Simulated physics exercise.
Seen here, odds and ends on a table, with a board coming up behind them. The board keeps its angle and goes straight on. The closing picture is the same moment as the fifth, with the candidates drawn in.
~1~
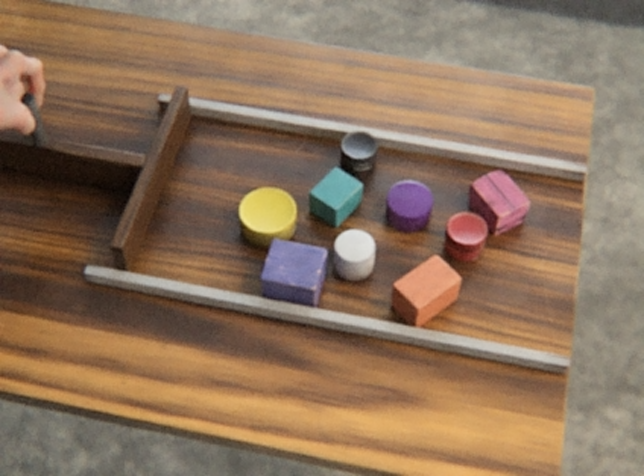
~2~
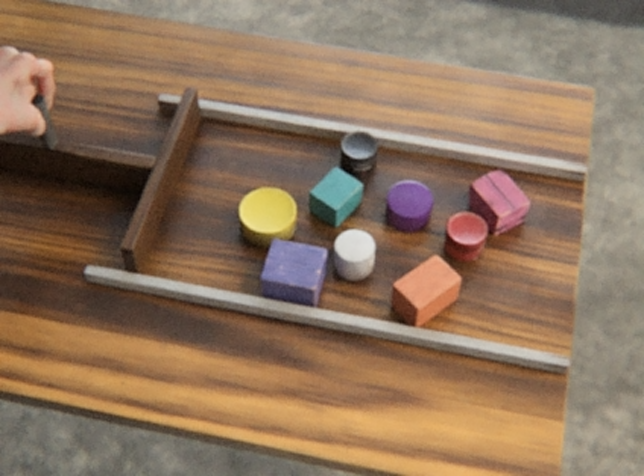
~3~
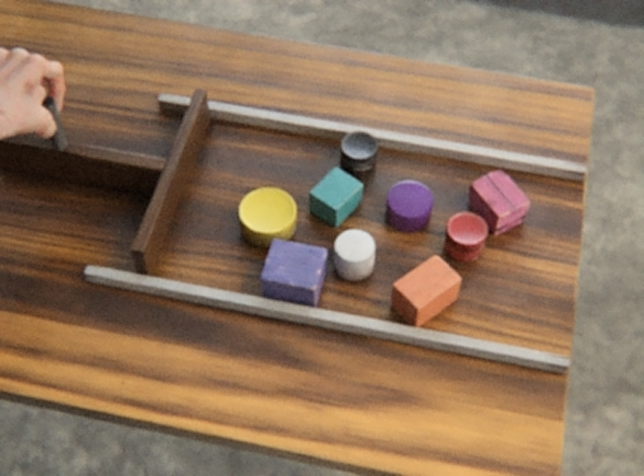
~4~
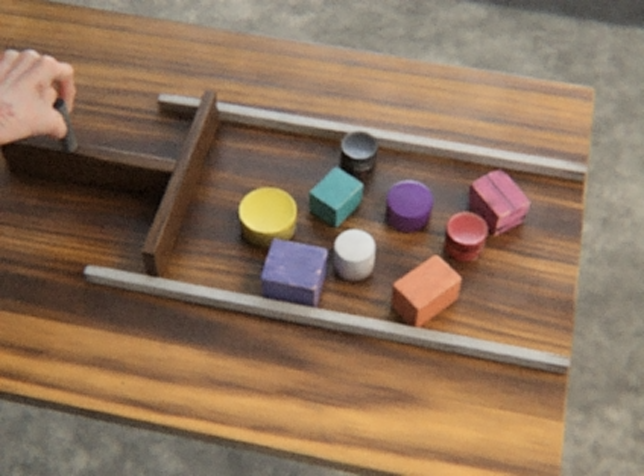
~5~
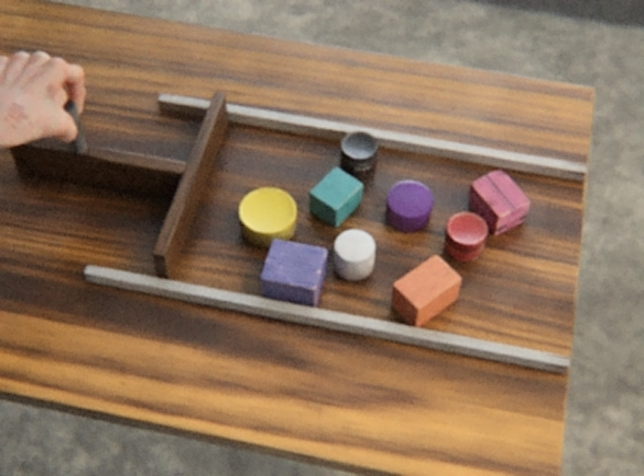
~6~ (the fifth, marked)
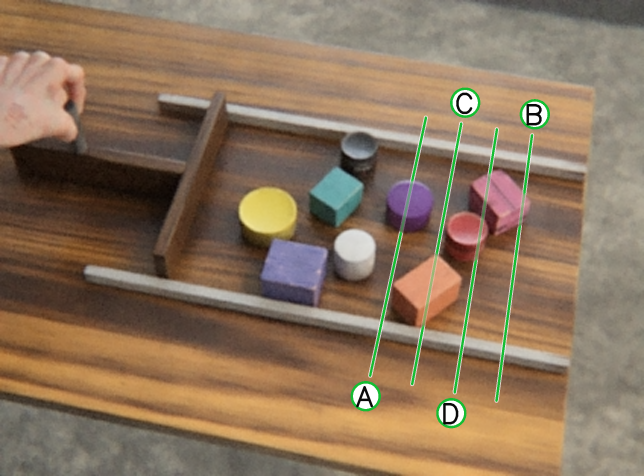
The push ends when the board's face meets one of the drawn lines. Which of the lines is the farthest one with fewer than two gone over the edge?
No farther than D.
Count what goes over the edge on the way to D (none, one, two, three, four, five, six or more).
In all, none.
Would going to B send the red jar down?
Yes.
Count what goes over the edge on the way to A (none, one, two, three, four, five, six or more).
By then, none.
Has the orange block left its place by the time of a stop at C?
Yes.
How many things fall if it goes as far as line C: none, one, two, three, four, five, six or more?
In all, none.
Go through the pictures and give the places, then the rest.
The first frame shows pink box (498, 202); blue block (295, 274); board (151, 162).
The second frame shows board (160, 163); purple pot (409, 207).
The third frame shows board (171, 165); white tin (354, 256).
The fourth frame shows board (181, 167); yellow jar (268, 218).
The fifth frame shows board (191, 169); pink box (498, 202); blue block (295, 274); orange block (425, 292).
On the marked copy, A at (401, 235); B at (516, 256); C at (439, 242); D at (478, 249).
With D. Early on, board (292, 187); blue block (307, 278); turquoise block (350, 193).
Further on, board (397, 205); pink box (505, 201); orange block (479, 308).
At the end, board (477, 220); orange block (563, 325); red jar (557, 259); none fallen.
As for the rest, A is within the limit but short; B drops four; C is within the limit but short.
